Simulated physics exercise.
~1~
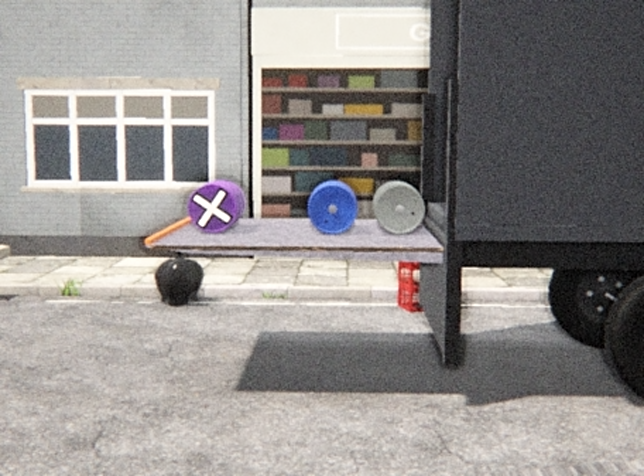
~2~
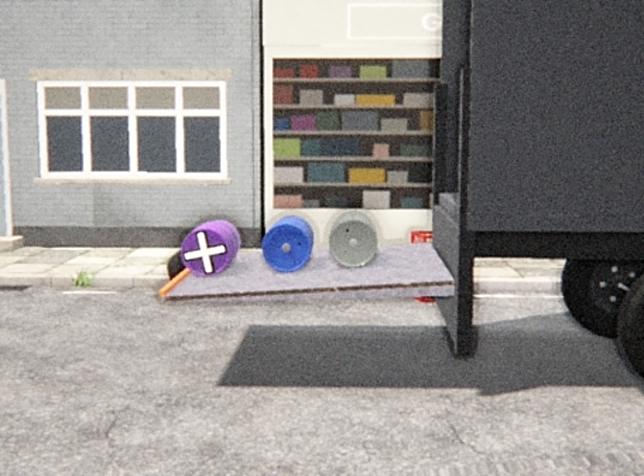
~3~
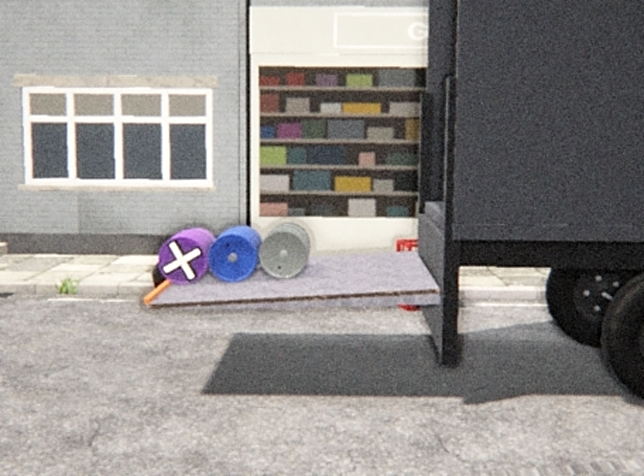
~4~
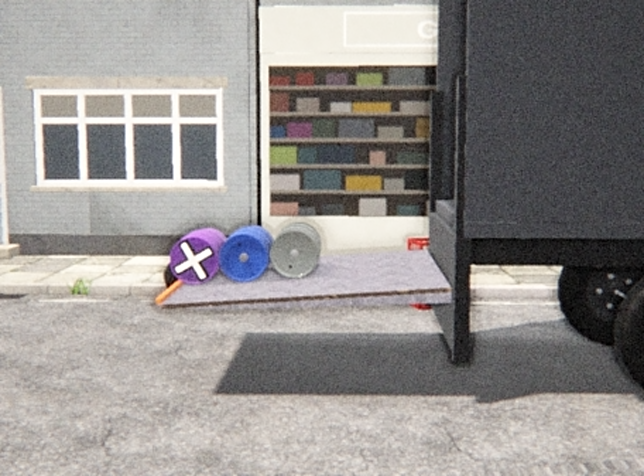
A purple keg marked with a white cross sits beside a blue one and a grey one on a flat platform behind a dark lorry, seen from across a street through a slightly swaying camera. A grey brick building and a shop with colourful shelves stand behind. The platform lowers towards the road and tips down to the left, where an orange stop lines its edge. The purple keg turns a little against the stop, while the blue and grey kegs roll left. They close up beside it, and all three come to rest on the sloping platform.
